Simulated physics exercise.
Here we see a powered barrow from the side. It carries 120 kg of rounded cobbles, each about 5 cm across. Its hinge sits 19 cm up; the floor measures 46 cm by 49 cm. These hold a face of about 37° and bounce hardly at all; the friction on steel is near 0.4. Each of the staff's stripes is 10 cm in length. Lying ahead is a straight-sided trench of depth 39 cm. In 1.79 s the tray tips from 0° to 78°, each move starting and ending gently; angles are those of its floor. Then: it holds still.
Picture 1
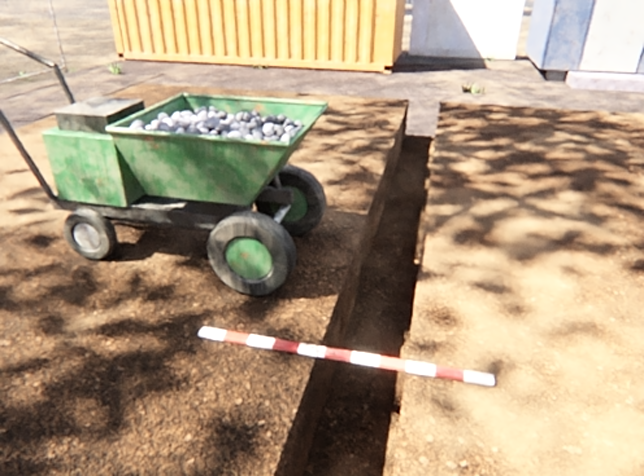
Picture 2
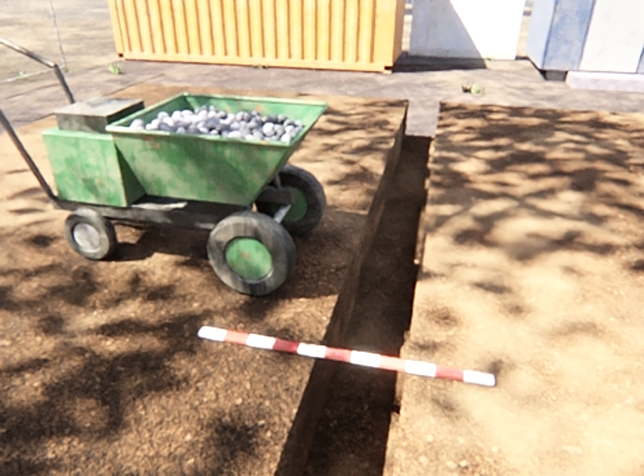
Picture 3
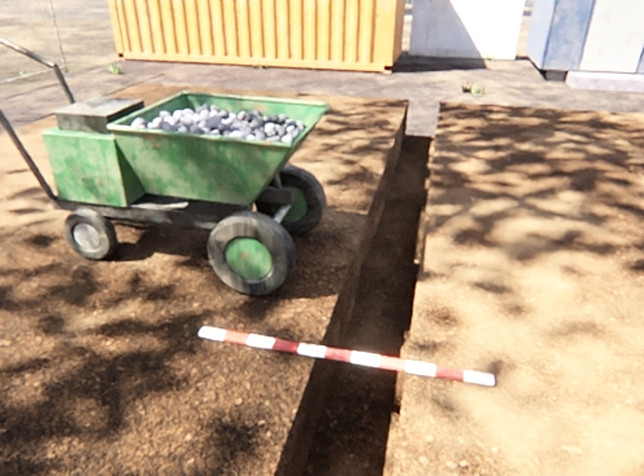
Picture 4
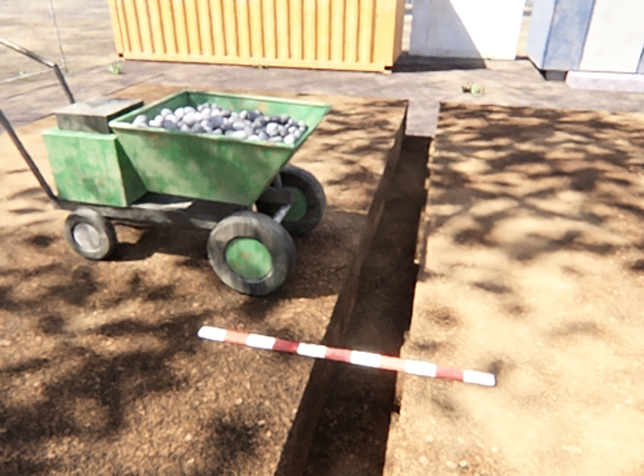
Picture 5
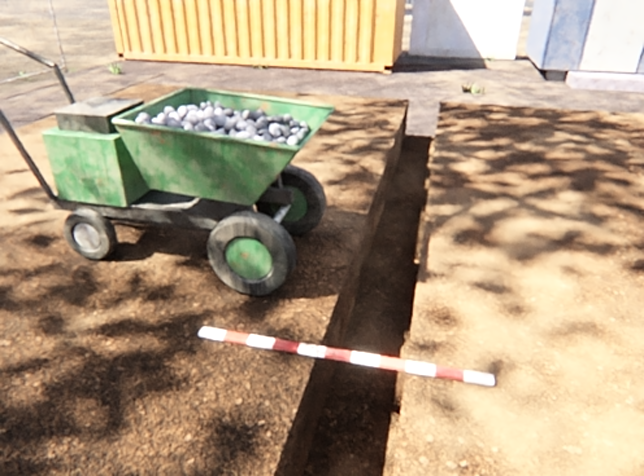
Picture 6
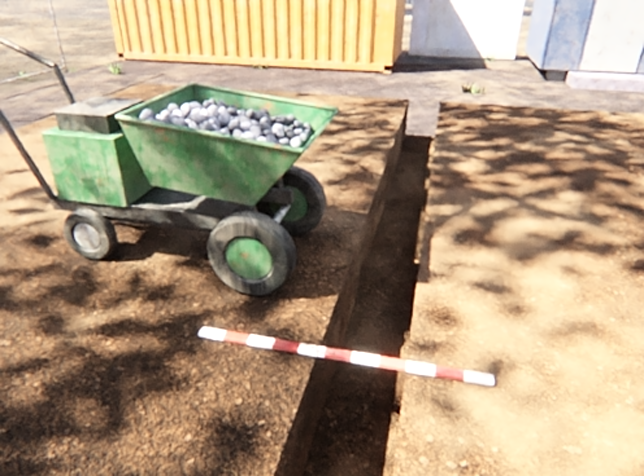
The clip opens on a green powered barrow heaped with rounded grey stones, standing still at the left of a narrow straight-sided trench, with a red-and-white striped staff lying across the gap. After a motionless start, its tray slowly tilts a little toward the right, and the stones shift slightly with it.
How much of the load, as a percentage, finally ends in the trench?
I would put it at about 66 per cent.
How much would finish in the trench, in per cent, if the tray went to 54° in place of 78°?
Roughly 20 percent.
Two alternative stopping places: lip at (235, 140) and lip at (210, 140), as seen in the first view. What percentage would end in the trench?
Some 100 and some 85 per cent, in that order.
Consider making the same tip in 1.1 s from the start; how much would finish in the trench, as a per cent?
About 60%.
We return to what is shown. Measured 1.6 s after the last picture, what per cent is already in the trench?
By then, around 35 percent.
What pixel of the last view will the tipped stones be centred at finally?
The resting stones are centred at roughly (397, 322).
Then, 1.0 s after the last picture the floor is at 66°, 98 % in the tray, 2 % in the trench; the foremost stones are at (404, 249).
Then, 1.6 s after the last picture the floor is at 78°, 39 % in the tray, 33 % in the trench, 28 % past the trench; the foremost stones are at (543, 294).
Then, 1.9 s after the last picture the floor is at 78°, 13 % in the tray, 52 % in the trench, 36 % past the trench; the foremost stones are at (605, 316).
Then, 3.9 s after the last picture the floor is at 78°, 0 % in the tray, 66 % in the trench, 34 % past the trench; the foremost stones are at (621, 318).
